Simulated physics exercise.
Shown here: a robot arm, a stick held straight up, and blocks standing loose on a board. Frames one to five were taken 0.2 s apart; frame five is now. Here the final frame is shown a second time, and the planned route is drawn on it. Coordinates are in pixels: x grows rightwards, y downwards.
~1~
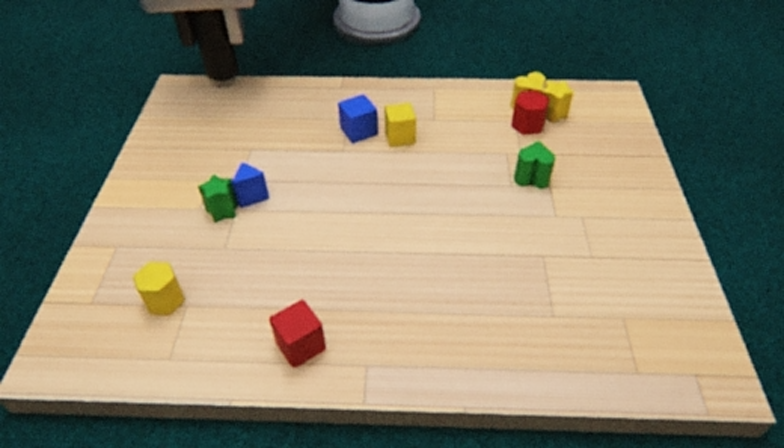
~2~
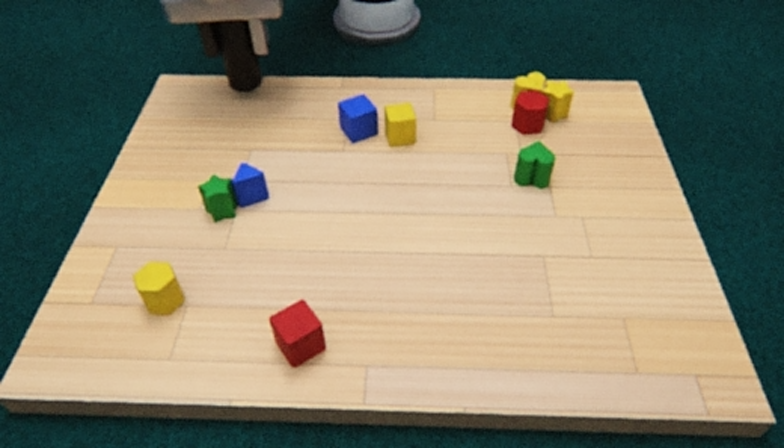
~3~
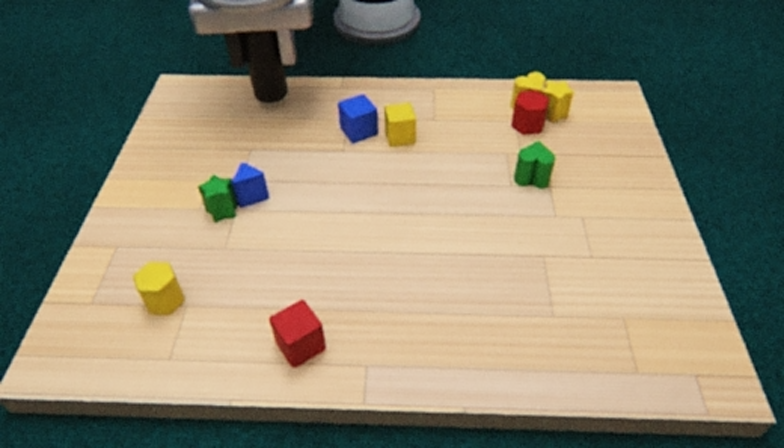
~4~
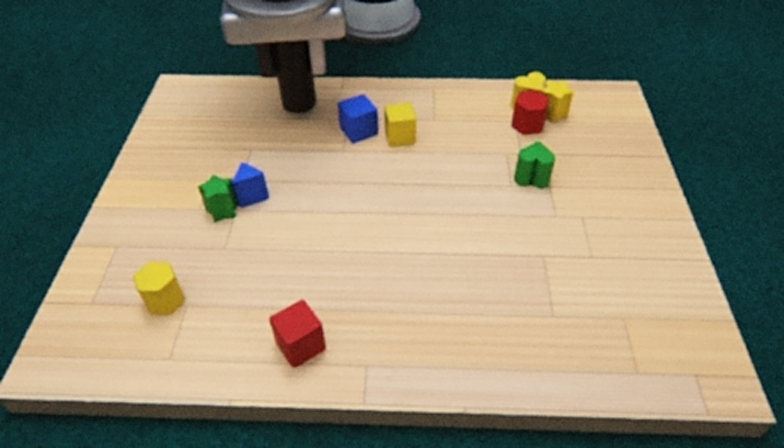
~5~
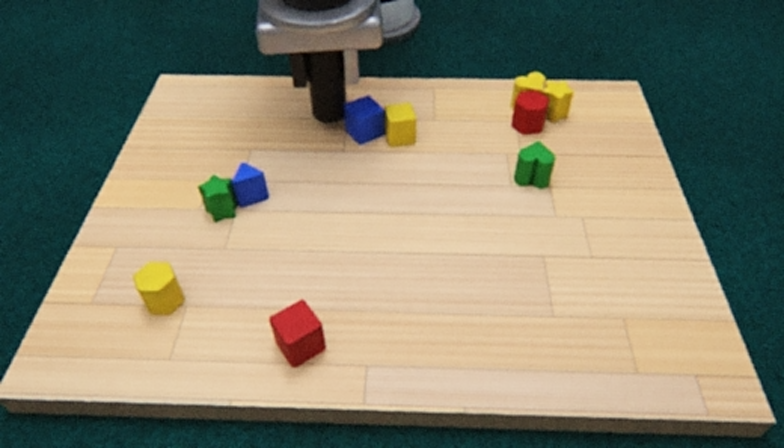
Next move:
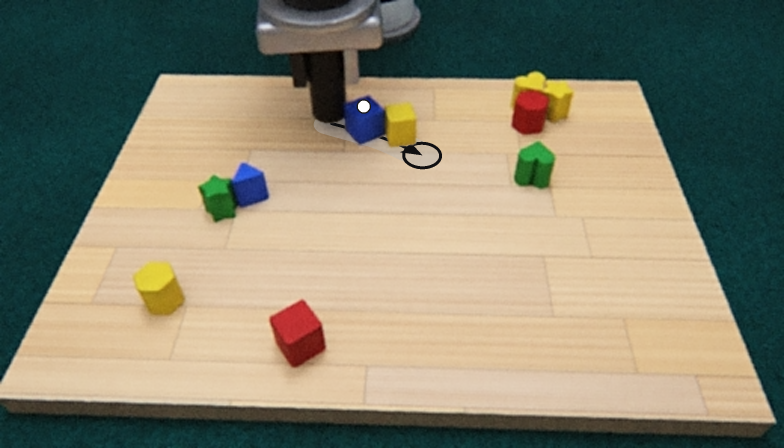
On a wooden board, a robot arm's stick moves right and nudges the blue cube.
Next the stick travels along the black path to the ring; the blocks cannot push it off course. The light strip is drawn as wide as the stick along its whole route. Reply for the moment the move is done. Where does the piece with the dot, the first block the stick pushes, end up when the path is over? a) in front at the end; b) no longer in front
I choose a.
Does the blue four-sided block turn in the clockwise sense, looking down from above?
No, that is not how it ends up.
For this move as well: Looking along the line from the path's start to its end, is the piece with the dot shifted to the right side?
The answer is no.
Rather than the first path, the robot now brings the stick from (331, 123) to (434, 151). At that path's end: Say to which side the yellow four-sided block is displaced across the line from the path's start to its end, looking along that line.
Shifts left.
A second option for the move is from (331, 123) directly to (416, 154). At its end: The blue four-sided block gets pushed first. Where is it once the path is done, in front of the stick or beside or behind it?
In front, still.
The line goes from (331, 123) through (378, 136) to (422, 155); the dot is on the blue four-sided block.
The first path, step by step. One third of the way, stick (362, 121); blue four-sided block (393, 113), turned 40° anticlockwise; yellow four-sided block (424, 112), turned 30° clockwise.
Two thirds of the way, stick (393, 131); blue four-sided block (427, 120), turned 55° anticlockwise; yellow four-sided block (457, 115), turned 15° clockwise.
At the end, stick (423, 144); blue four-sided block (461, 128), turned 80° anticlockwise; yellow four-sided block (483, 115).
